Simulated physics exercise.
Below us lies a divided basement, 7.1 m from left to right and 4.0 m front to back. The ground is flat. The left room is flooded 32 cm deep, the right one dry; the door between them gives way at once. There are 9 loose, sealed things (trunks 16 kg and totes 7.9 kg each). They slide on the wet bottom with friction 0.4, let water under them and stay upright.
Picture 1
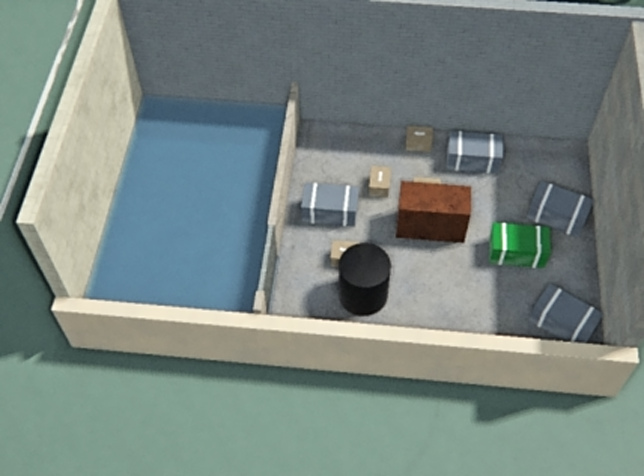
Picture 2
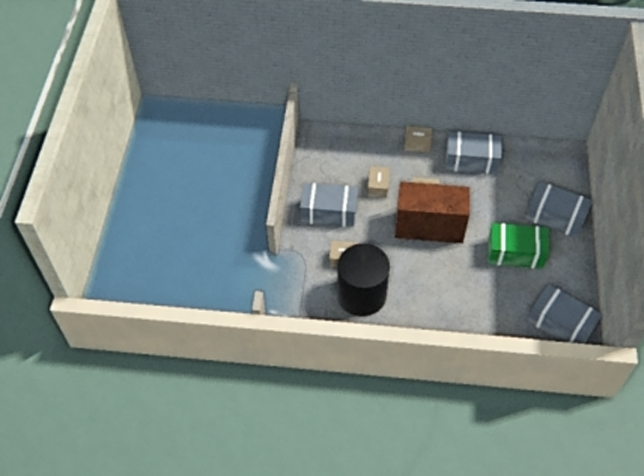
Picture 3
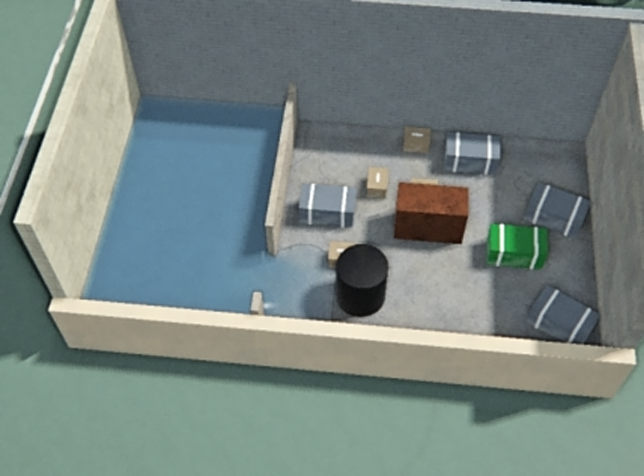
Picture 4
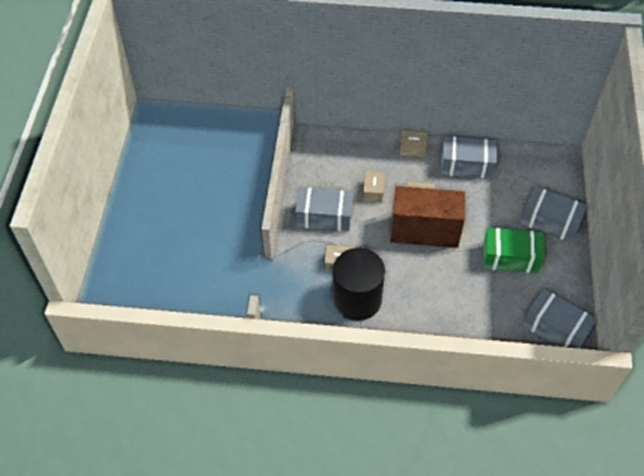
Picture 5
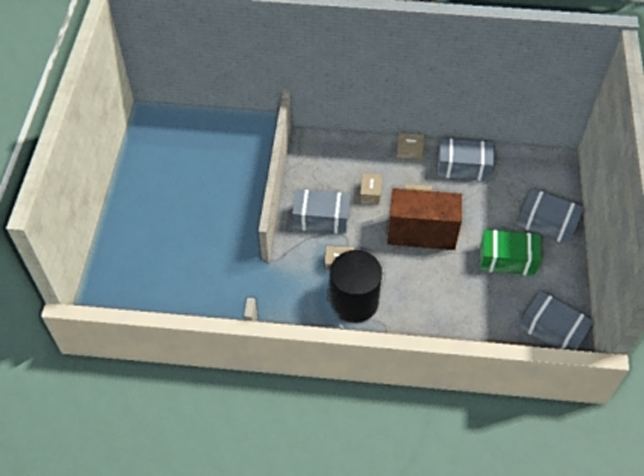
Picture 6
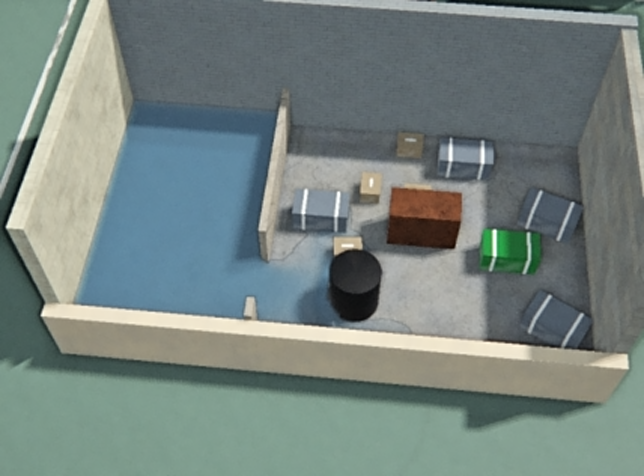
To begin with, a pool of blue water fills the left room of a divided basement, while trunks and small boxes sit on the dry floor to the right. The lower part of the dividing wall opens, and water spreads through the gap around the black cylinder, where one small box shifts slightly.
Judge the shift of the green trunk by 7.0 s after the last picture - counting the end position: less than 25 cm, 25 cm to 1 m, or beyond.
The green trunk slides a little.
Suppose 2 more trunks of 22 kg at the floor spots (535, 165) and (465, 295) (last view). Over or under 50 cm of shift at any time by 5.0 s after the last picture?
In that order: Under, past it.
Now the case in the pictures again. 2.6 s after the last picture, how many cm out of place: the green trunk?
About 20 cm.
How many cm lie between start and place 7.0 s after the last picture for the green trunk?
About 60 cm.
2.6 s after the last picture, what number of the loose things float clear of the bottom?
I count 1.
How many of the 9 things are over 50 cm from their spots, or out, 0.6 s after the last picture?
By then 1.
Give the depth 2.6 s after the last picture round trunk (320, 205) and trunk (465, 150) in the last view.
About 3 and 1 cm.
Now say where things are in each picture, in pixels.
In the first picture, the green trunk at (522, 238), on the bottom; water covers 10.0 m2; 0 of 9 have shifted.
In the second picture, the green trunk at (520, 239), on the bottom; 10.5 m2 under water; 0 of 9 have shifted.
In the third picture, the green trunk at (519, 239), on the bottom; 11.2 m2 under water; 0 of 9 have shifted.
In the fourth picture, the green trunk at (515, 243), on the bottom; 11.7 m2 under water; 0 of 9 have shifted.
In the fifth picture, the green trunk at (512, 245) rests on the ground; 12.0 m2 under water; 0 of 9 have shifted.
In the sixth picture, the green trunk at (512, 244), on the bottom; 12.5 m2 under water; 1 of 9 have shifted.
Then, 0.6 s after the last picture the green trunk is near (512, 244), 0.0 m from its start, aground; 0 afloat.
Then, 2.6 s after the last picture the green trunk is near (521, 238), 0.2 m from its start, aground; 1 afloat.
Then, 4.6 s after the last picture the green trunk is near (519, 199), 0.8 m from its start, afloat; 5 afloat.
Then, 7.0 s after the last picture the green trunk is near (490, 205), 0.7 m from its start, afloat; 9 afloat.
